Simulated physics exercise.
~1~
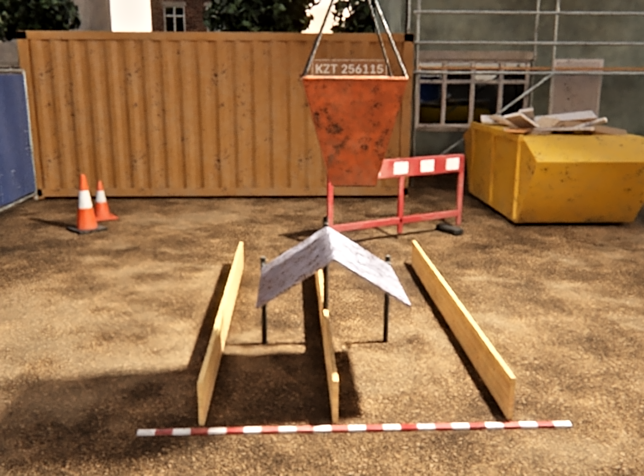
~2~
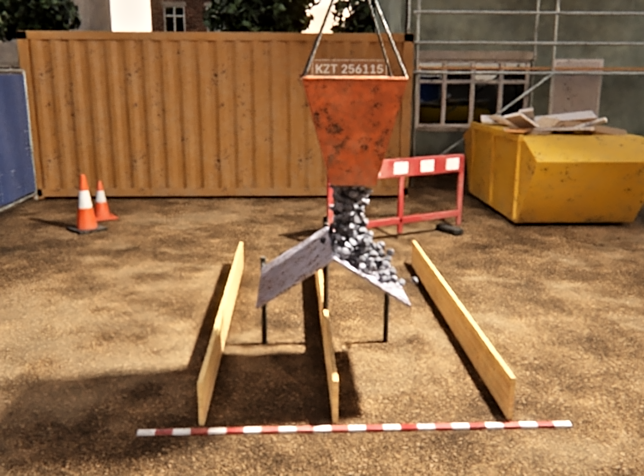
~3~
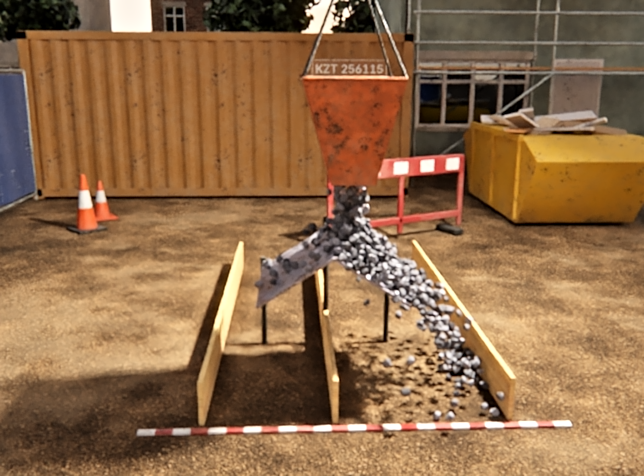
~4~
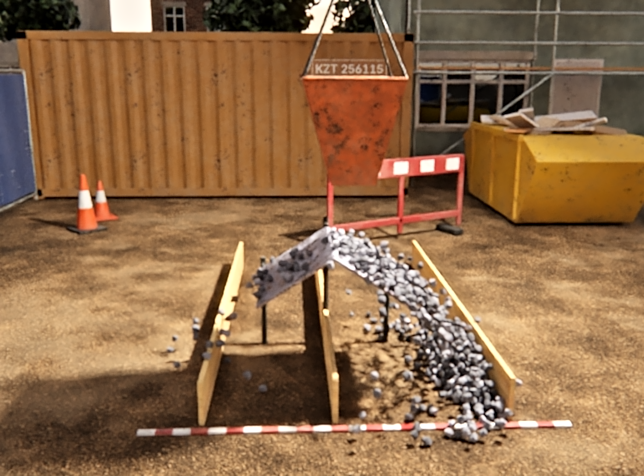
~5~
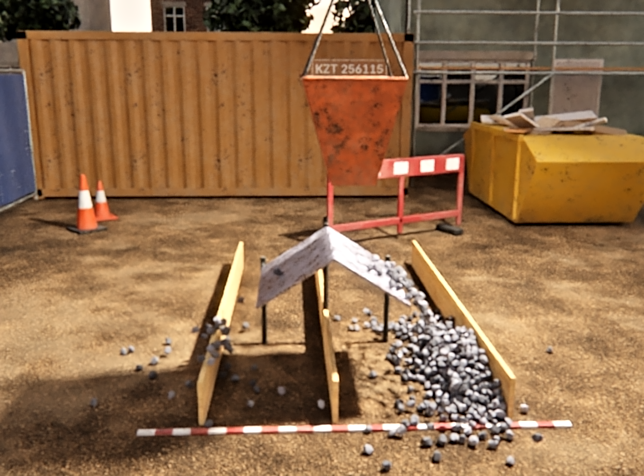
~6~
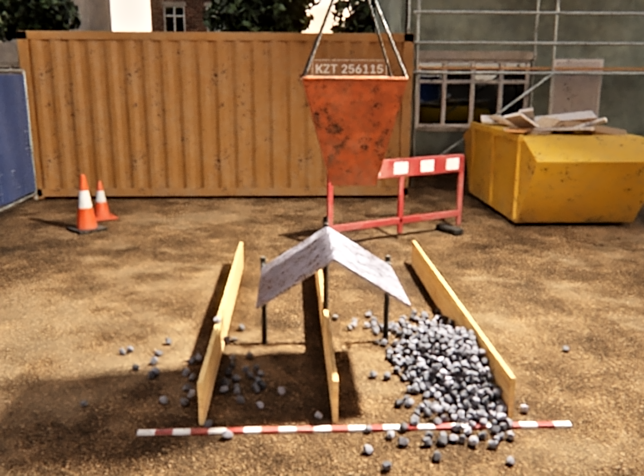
We see an orange skip hanging above a peaked steel plate and wooden planks, releasing grey stones that pour mostly down the right slope. They pile up in the right bay, some spilling past its front, while a few lie in the left bay and farther left.
